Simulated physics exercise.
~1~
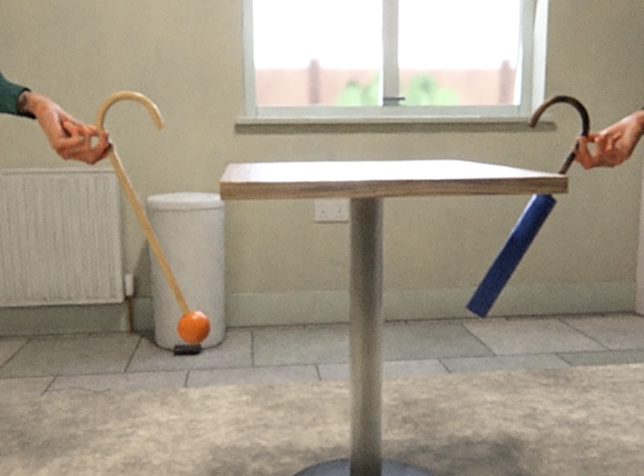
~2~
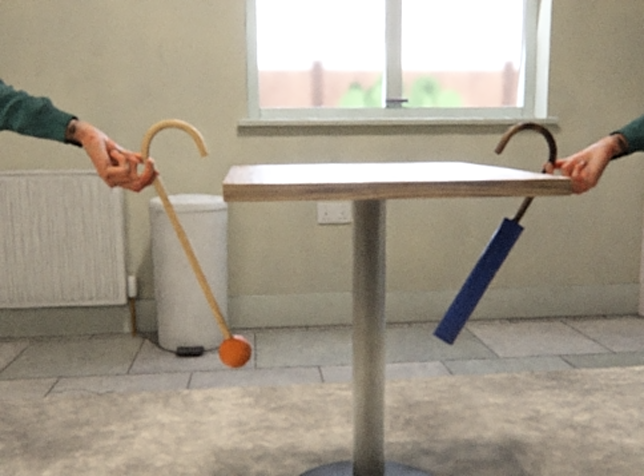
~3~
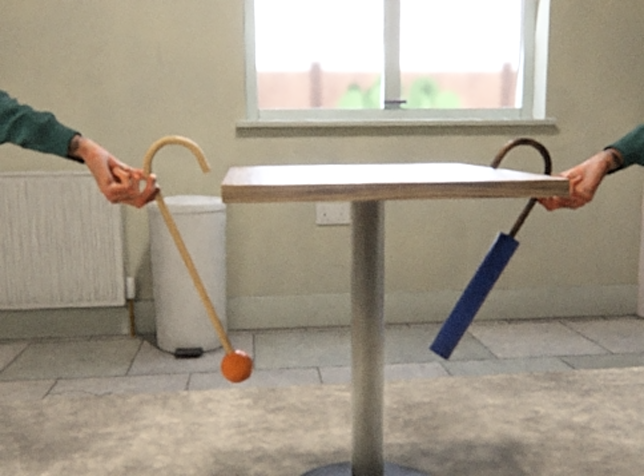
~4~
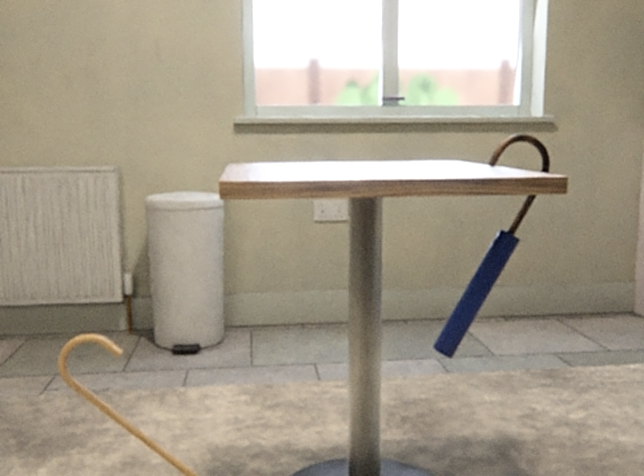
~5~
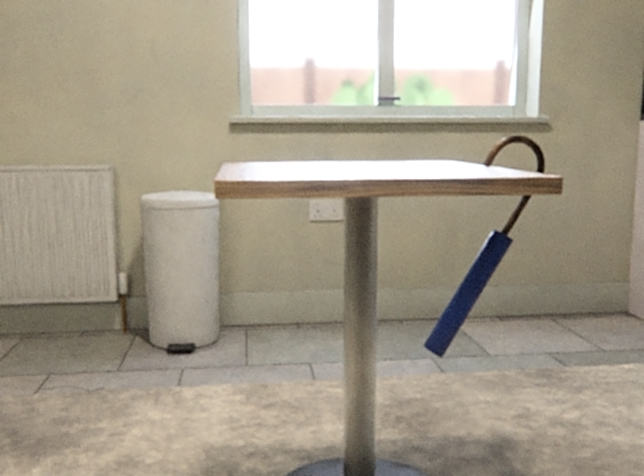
Two hands release hooked sticks at a table; the blue one hangs, the orange-ended one falls.
